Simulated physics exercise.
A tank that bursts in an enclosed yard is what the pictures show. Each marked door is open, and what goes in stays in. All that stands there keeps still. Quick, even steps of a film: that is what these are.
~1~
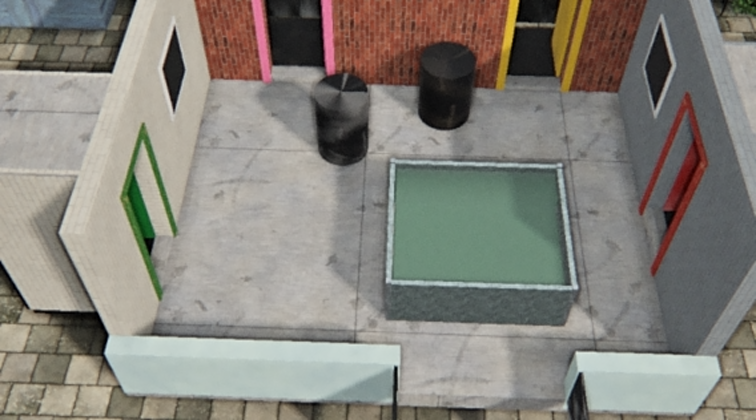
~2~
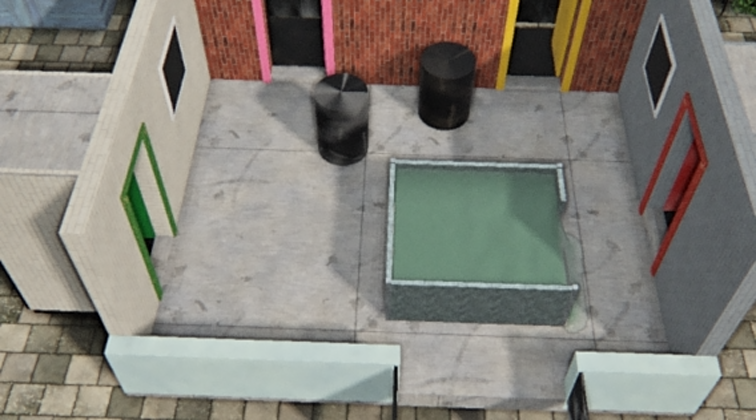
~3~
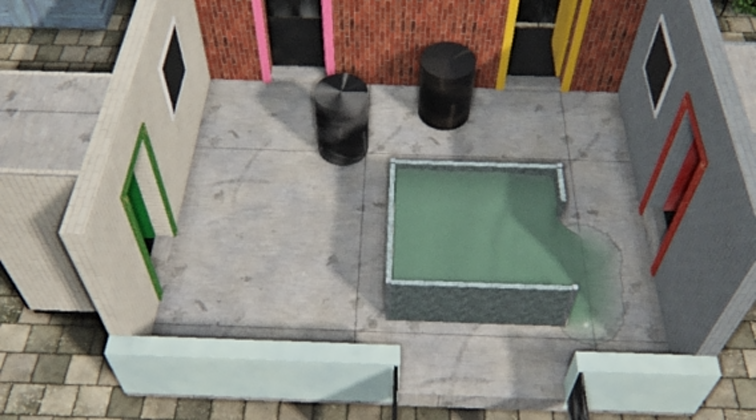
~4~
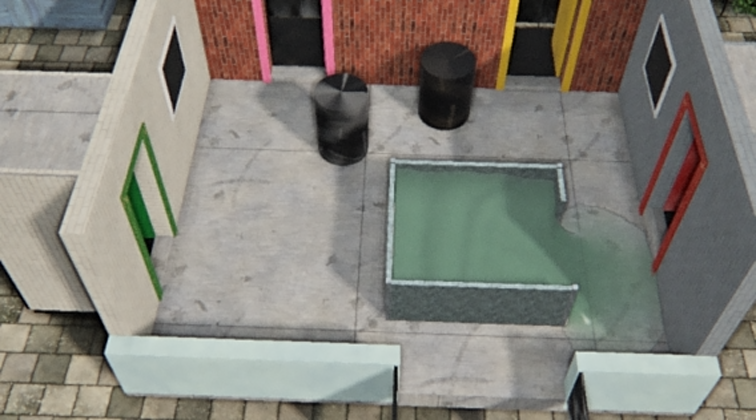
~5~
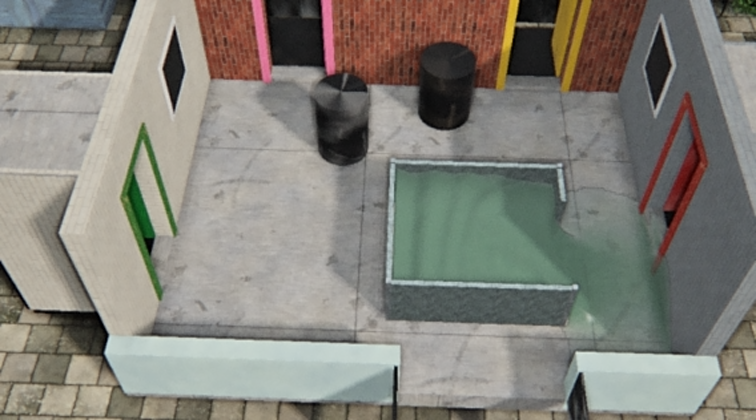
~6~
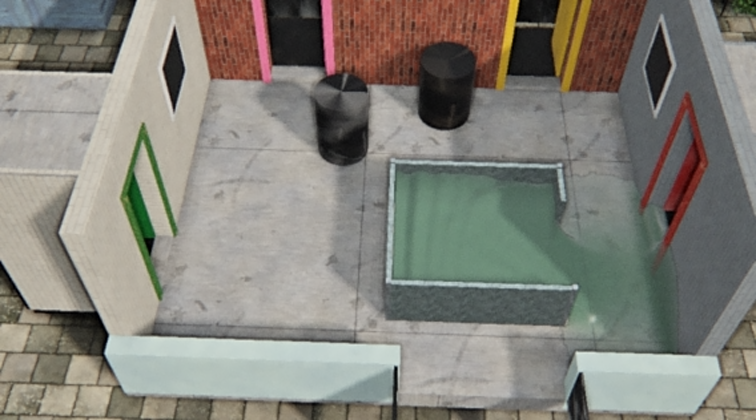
Greenish water poured out through a gap in the right side of a square tank in a walled yard, then spread across the concrete to the grey wall and the red doorway.
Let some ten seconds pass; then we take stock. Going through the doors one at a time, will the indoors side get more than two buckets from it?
Yellow door: More than two buckets; red door: More than two buckets; pink door: Two buckets at most; green door: More than two buckets.
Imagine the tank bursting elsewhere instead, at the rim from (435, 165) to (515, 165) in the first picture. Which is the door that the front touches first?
That is the yellow one.
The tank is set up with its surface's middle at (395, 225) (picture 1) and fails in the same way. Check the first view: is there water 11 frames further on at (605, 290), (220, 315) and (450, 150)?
Well, in the order you listed them, they'd be reached by the flood, unreached and unreached.
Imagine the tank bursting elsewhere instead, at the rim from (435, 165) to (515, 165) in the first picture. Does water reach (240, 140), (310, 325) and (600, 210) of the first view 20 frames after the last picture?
In the order you gave them, I get drenched, still bare, drenched.
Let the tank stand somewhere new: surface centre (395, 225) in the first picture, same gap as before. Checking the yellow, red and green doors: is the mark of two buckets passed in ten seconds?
Going through them, yellow overshoots, red overshoots and green remains below the limit.
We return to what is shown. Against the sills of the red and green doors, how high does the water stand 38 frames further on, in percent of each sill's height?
Depth ratios, approx.: 70 and 190 percent.
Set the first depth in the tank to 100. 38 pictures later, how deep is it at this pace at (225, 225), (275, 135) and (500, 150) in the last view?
In the order asked, some 4, 6 and 14 in a hundred.
A moment on, water covers 15 % of the floor; the yellow door not reached, the red door over two buckets in, the pink door not reached, the green door not reached.
Next, water covers 35 % of the floor; the yellow door wet at the sill, nothing in, the red door far over two buckets in, the pink door not reached, the green door not reached.
Then, water covers 55 % of the floor; the yellow door over two buckets in, the red door far over two buckets in, the pink door not reached, the green door wet at the sill, nothing in.
Later, water covers 90 % of the floor; the yellow door far over two buckets in, the red door far over two buckets in, the pink door wet at the sill, nothing in, the green door over two buckets in.
In the end, water covers 95 % of the floor; the yellow door far over two buckets in, the red door far over two buckets in, the pink door wet at the sill, nothing in, the green door over two buckets in.
